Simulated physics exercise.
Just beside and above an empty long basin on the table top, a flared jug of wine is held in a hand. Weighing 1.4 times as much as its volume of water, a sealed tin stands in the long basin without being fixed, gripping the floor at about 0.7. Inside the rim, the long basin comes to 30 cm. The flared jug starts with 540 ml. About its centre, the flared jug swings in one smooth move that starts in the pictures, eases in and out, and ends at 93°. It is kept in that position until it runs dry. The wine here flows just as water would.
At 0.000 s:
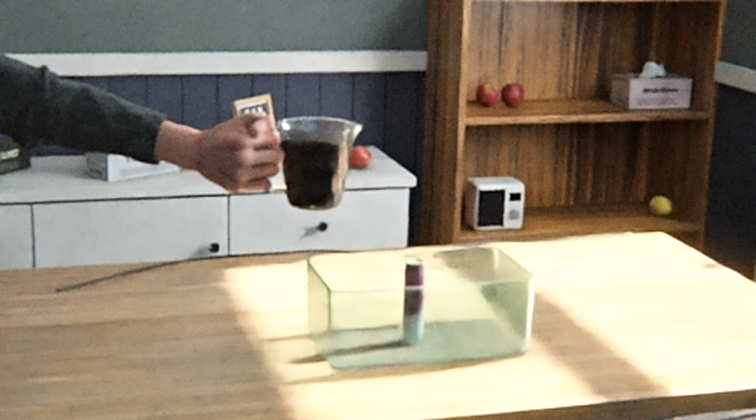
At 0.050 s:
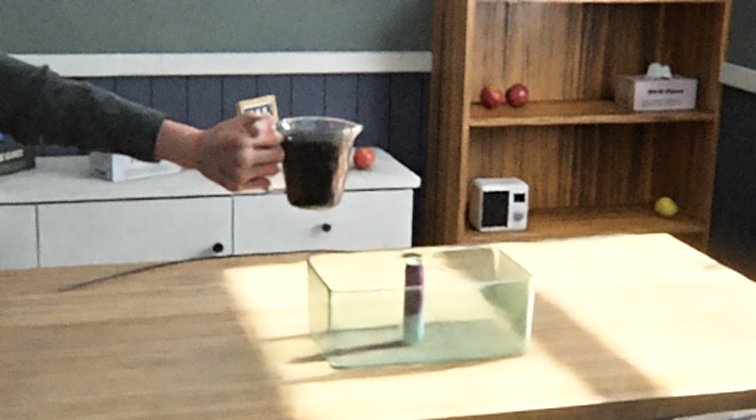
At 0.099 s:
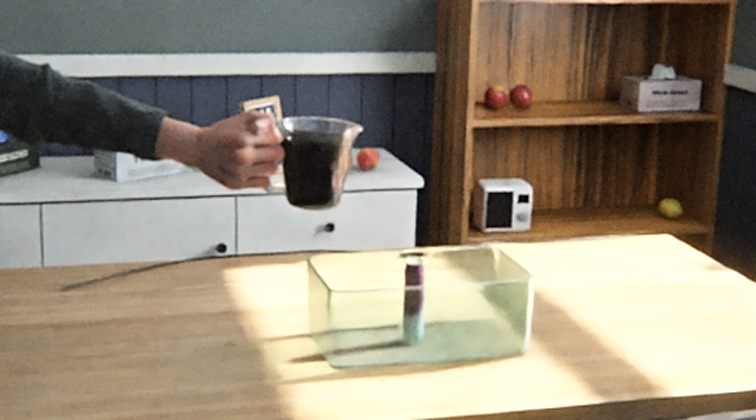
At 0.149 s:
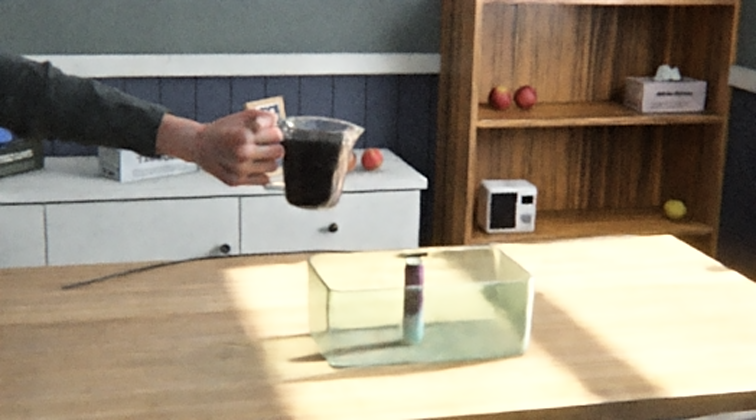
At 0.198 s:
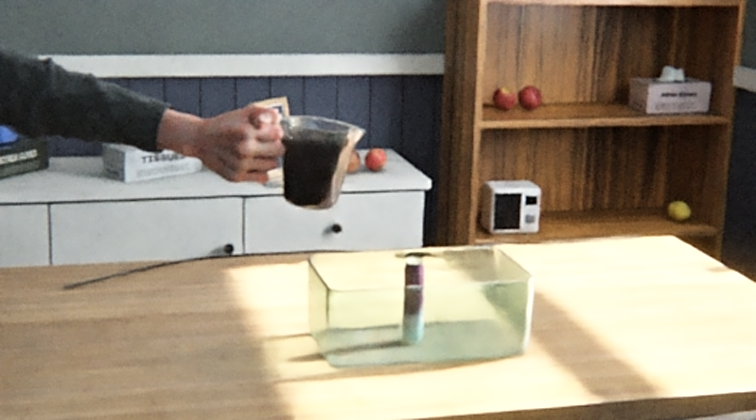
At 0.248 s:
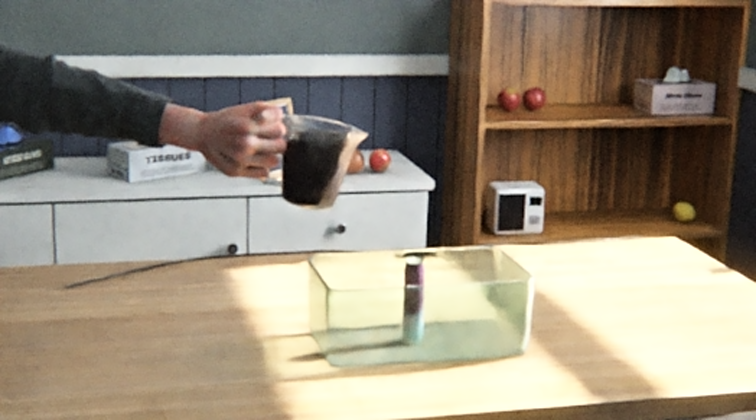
Above a glass basin on a wooden table, a hand slowly tilts a dark-filled jug slightly right.
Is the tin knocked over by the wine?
My bet is it capsizes.
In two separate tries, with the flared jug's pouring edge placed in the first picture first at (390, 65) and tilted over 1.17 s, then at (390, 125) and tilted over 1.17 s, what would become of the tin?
First it stays on its base; then it stays on its base.
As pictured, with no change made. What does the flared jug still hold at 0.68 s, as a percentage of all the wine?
Remaining: Near 80 % of the total.
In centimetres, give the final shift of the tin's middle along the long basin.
Around 8.0 cm.
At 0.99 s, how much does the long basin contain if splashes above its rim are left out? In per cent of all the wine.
Reading: Approx. 46 %.
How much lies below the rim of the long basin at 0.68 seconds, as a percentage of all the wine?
About 3%.
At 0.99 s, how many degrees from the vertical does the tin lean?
It tilts roughly 0° from upright.
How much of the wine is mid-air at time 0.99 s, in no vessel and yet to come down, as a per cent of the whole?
Estimate: Around 22 per cent.
By 0.68 s the tilt is 58° and 80 per cent is still to pour; the tin stands where it began.
By 0.99 s the tilt is 87° and 32 per cent is still to pour; the tin stands where it began.
By 1.31 s the tilt is 93° and 4 per cent is still to pour; the tin leans 29°.
By 1.67 s the tilt is 93° and 0 per cent is still to pour; the tin lies on its side.
At rest the tin lies on its side.
